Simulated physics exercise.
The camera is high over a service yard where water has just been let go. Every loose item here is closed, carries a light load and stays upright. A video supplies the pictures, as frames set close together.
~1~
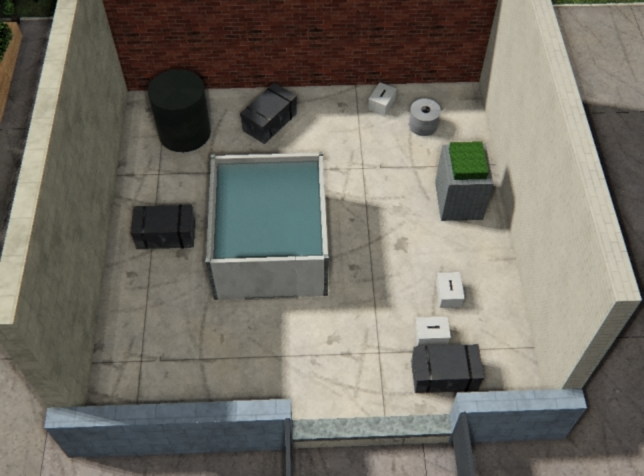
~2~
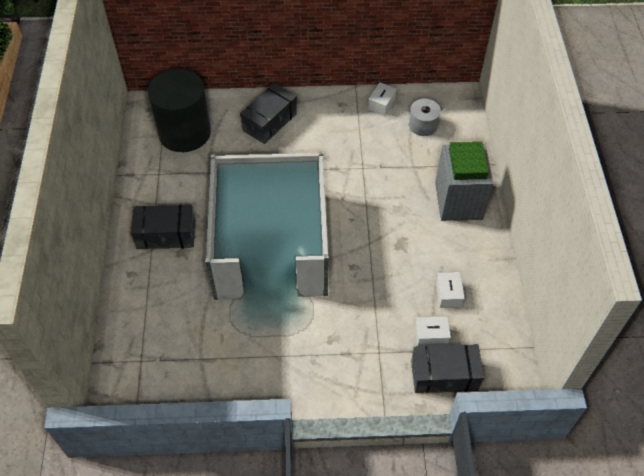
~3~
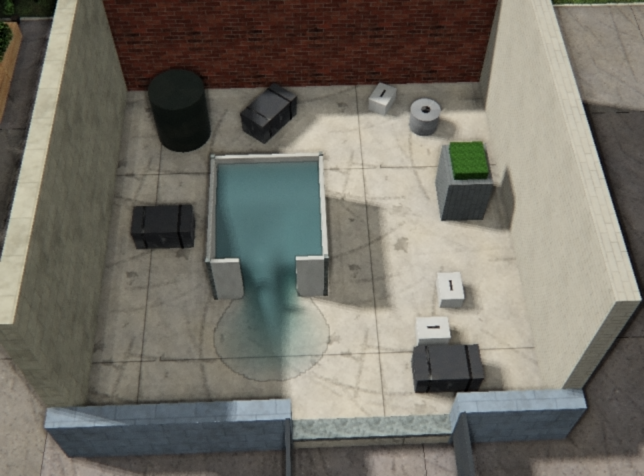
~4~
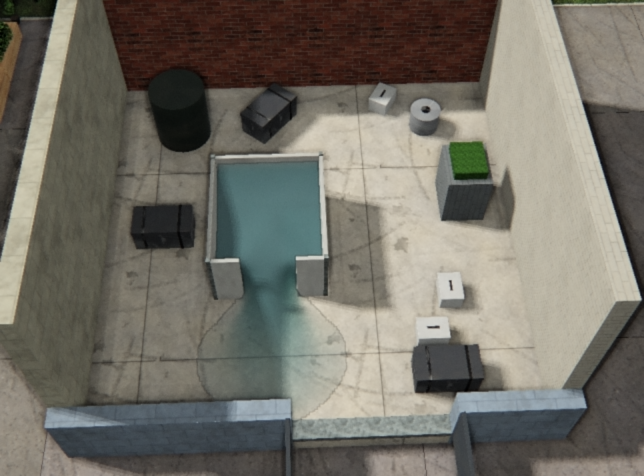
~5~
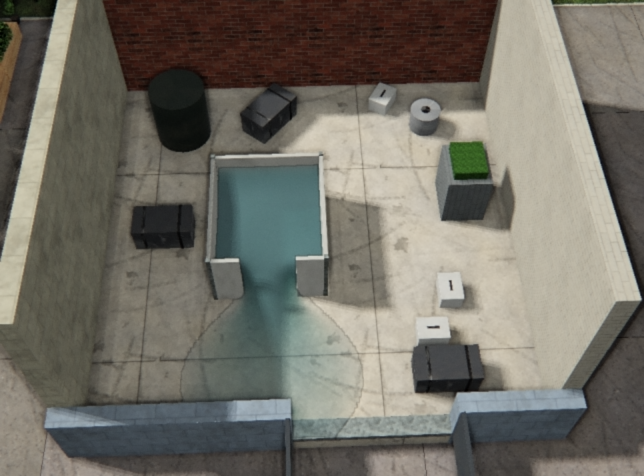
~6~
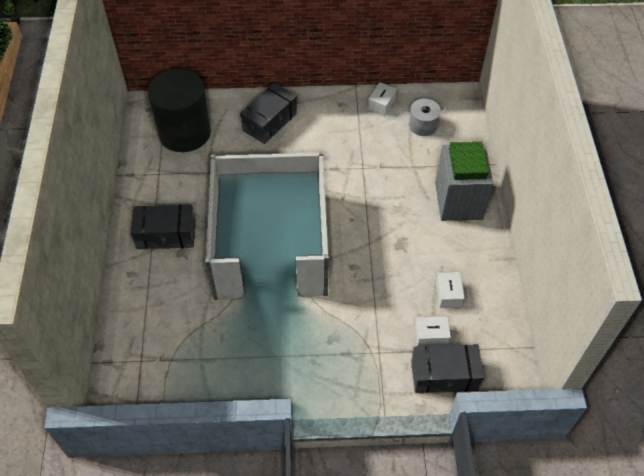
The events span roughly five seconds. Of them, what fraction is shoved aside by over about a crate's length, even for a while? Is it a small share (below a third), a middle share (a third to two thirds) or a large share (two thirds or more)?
A small share, below a third.
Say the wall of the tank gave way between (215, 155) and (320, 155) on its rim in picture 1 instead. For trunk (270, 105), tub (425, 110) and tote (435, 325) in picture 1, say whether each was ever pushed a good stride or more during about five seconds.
First covers that distance, second covers that distance, third stays short of it.
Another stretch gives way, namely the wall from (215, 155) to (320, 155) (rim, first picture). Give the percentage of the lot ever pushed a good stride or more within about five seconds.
I'd guess close to 60 percent.
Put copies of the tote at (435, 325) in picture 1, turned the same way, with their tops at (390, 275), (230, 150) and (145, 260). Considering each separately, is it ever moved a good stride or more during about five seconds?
In order: Hardly budges, hardly budges, then shoved clear.
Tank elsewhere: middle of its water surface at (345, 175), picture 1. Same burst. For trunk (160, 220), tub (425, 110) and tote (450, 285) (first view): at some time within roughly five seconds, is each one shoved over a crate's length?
First never went far, then never went far, then never went far.
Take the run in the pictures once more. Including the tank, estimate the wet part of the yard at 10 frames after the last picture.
30 per cent or so.
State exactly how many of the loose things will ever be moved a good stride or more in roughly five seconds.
The total is 1.
A moment on, 0 of 7 are well off their spots; 0 afloat.
Next, 0 of 7 are well off their spots; 0 afloat.
Later, 0 of 7 are well off their spots; 0 afloat.
In the end, 1 of 7 are well off their spots, and 1 have been at some point; 0 afloat.
